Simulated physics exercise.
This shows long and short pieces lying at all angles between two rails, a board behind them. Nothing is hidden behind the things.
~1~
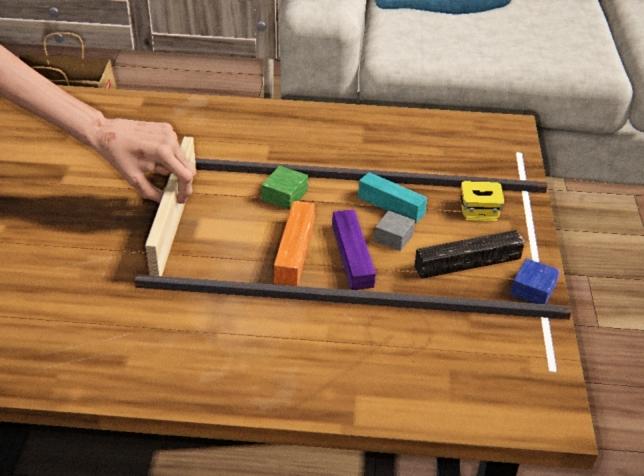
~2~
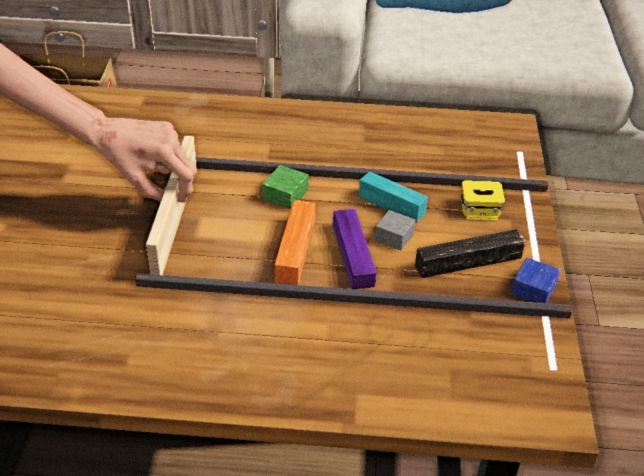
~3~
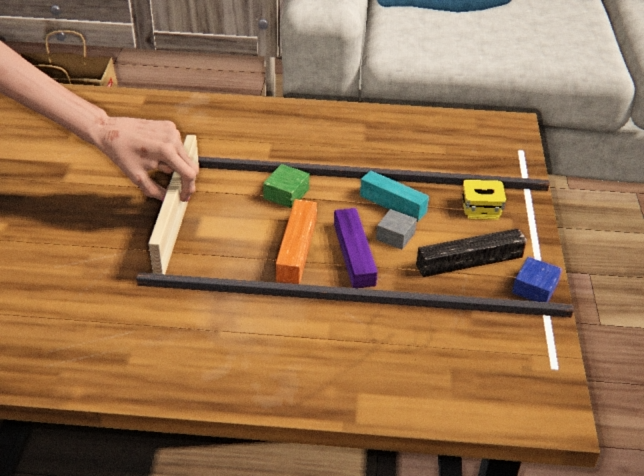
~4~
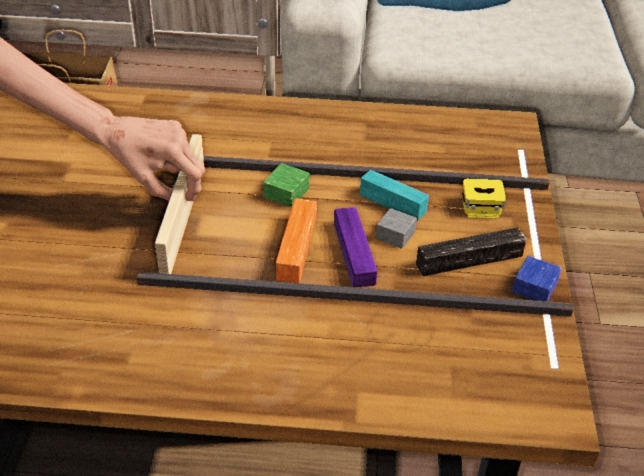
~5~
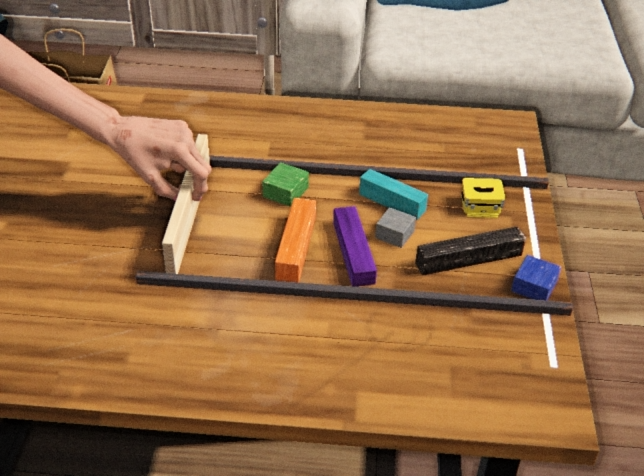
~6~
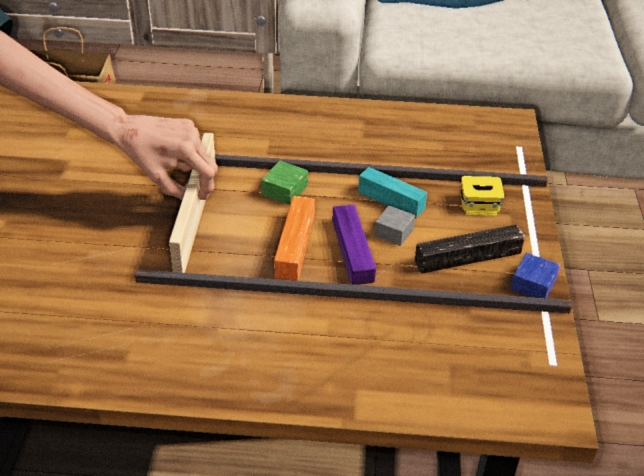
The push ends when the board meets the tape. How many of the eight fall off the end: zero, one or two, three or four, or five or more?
Outcome: The number that fall off is five or more.
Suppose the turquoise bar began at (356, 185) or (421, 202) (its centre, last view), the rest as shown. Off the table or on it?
Place by place, it goes over; drops off.
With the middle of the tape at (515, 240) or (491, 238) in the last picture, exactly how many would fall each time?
The counts: 5 and 3.
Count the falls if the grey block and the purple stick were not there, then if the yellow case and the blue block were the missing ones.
It would be 4 and 4.
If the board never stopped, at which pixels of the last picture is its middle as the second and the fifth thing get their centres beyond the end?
Its middle is around (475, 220) and later (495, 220).
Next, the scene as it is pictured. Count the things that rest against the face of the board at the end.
It touches 2.
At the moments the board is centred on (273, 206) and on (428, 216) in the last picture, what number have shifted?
First 1, then 7.
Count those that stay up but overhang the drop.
Overhanging: 1.
Soon after, none off yet; blue block at rest near (535, 277); yellow case at rest near (481, 196); black bar at rest near (470, 249).
After that, none off yet; blue block at rest near (535, 277); yellow case moving near (488, 194); black bar displaced a little near (493, 249).
And then, none off yet; blue block displaced about its own width near (566, 282); yellow case displaced well along near (555, 193); black bar displaced about its own width near (578, 246).
In the end, the number that fall off is five or more; gone, purple stick, turquoise bar, grey block, black bar, yellow case and blue block.
